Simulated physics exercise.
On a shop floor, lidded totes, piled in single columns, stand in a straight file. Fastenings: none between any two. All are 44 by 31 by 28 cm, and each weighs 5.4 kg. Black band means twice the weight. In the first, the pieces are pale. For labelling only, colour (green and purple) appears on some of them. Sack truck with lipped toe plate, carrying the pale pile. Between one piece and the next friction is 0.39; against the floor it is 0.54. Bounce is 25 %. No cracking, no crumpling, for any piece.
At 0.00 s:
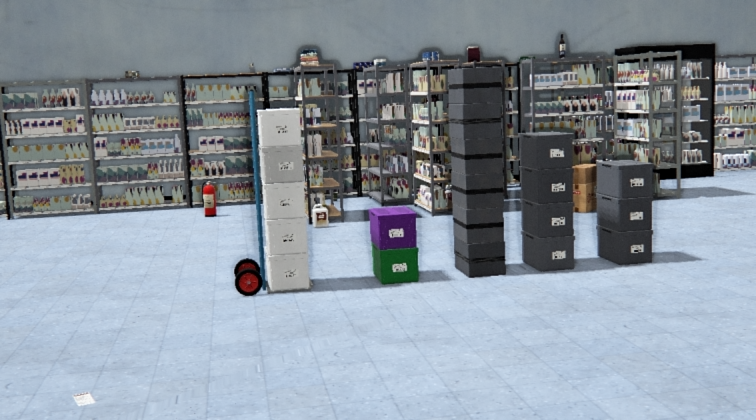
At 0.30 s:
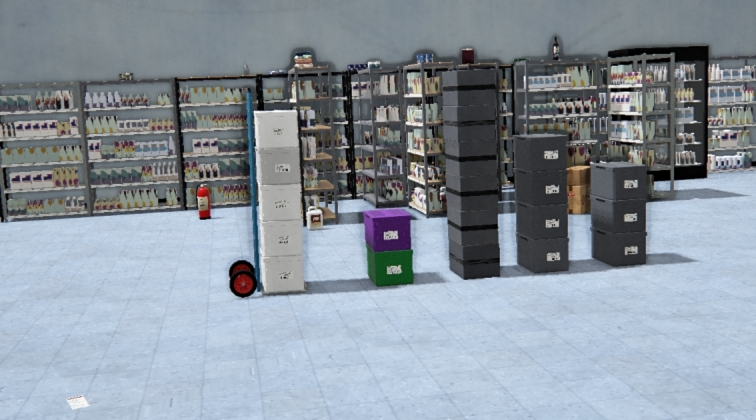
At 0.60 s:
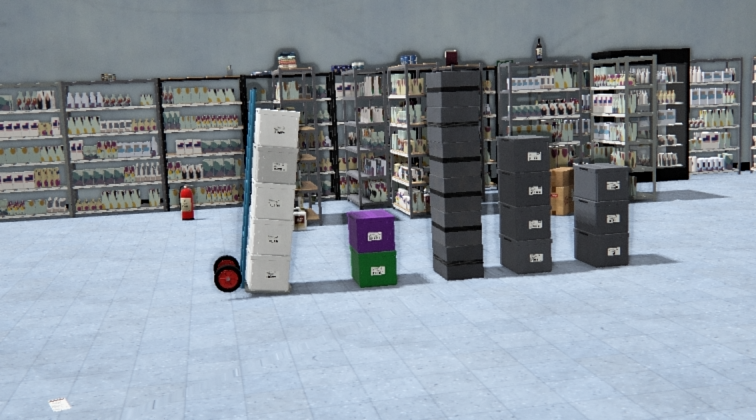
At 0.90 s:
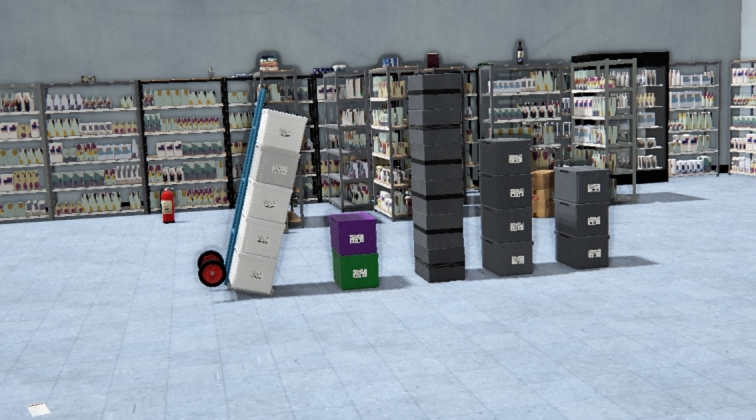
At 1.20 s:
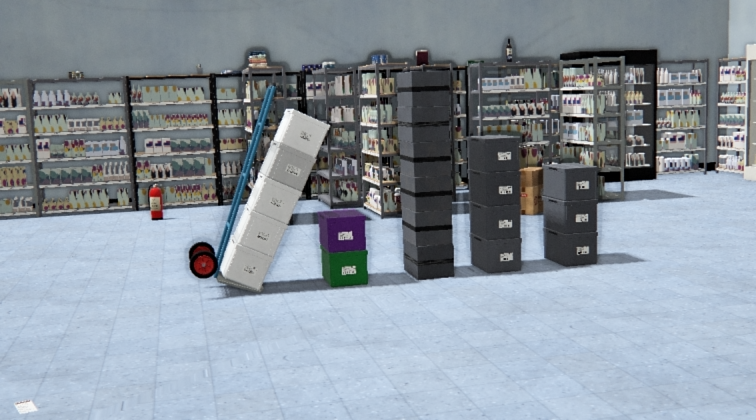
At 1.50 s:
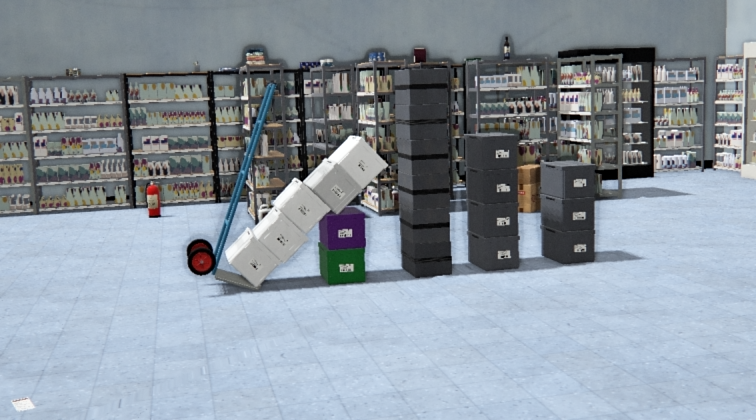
A blue hand truck tilts right, and its pale boxes lean away over the purple one.
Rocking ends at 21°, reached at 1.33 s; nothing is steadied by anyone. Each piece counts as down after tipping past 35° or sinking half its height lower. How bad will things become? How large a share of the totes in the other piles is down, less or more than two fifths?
The share down is less than two fifths.
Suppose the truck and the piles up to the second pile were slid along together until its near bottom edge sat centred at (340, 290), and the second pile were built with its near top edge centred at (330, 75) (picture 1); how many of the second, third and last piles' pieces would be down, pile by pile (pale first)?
Second 6, third 5, last 3.
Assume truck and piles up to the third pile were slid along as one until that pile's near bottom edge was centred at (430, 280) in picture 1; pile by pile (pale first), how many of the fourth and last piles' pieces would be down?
It would come to fourth 0, last 0.
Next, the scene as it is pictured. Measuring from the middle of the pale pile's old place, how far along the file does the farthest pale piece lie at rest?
Roughly 130 cm.
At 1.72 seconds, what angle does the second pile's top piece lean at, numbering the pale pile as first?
0°.
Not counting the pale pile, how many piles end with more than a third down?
Count: 0.
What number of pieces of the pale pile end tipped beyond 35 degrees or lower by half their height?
Count: 5.
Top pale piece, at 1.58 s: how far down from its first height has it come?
About 40 cm.
After 1.58 s, 5 of the pale pile down; none of the 15 other totes down, 1 disturbed; purple tote 29 mm from its place.
After 1.72 s, 5 of the pale pile down; none of the 15 other totes down, 1 disturbed; purple tote 5° from how it stood.
After 2.18 s, 5 of the pale pile down; none of the 15 other totes down, 1 disturbed; purple tote 3° from how it stood.
In the end (2.7 s), 5 of the pale pile down; none of the 15 other totes down, 1 disturbed; purple tote 10 cm from its place; green tote unmoved. That is 0 per cent. From the last view, middles, purple tote near (351, 227), green tote near (344, 262).
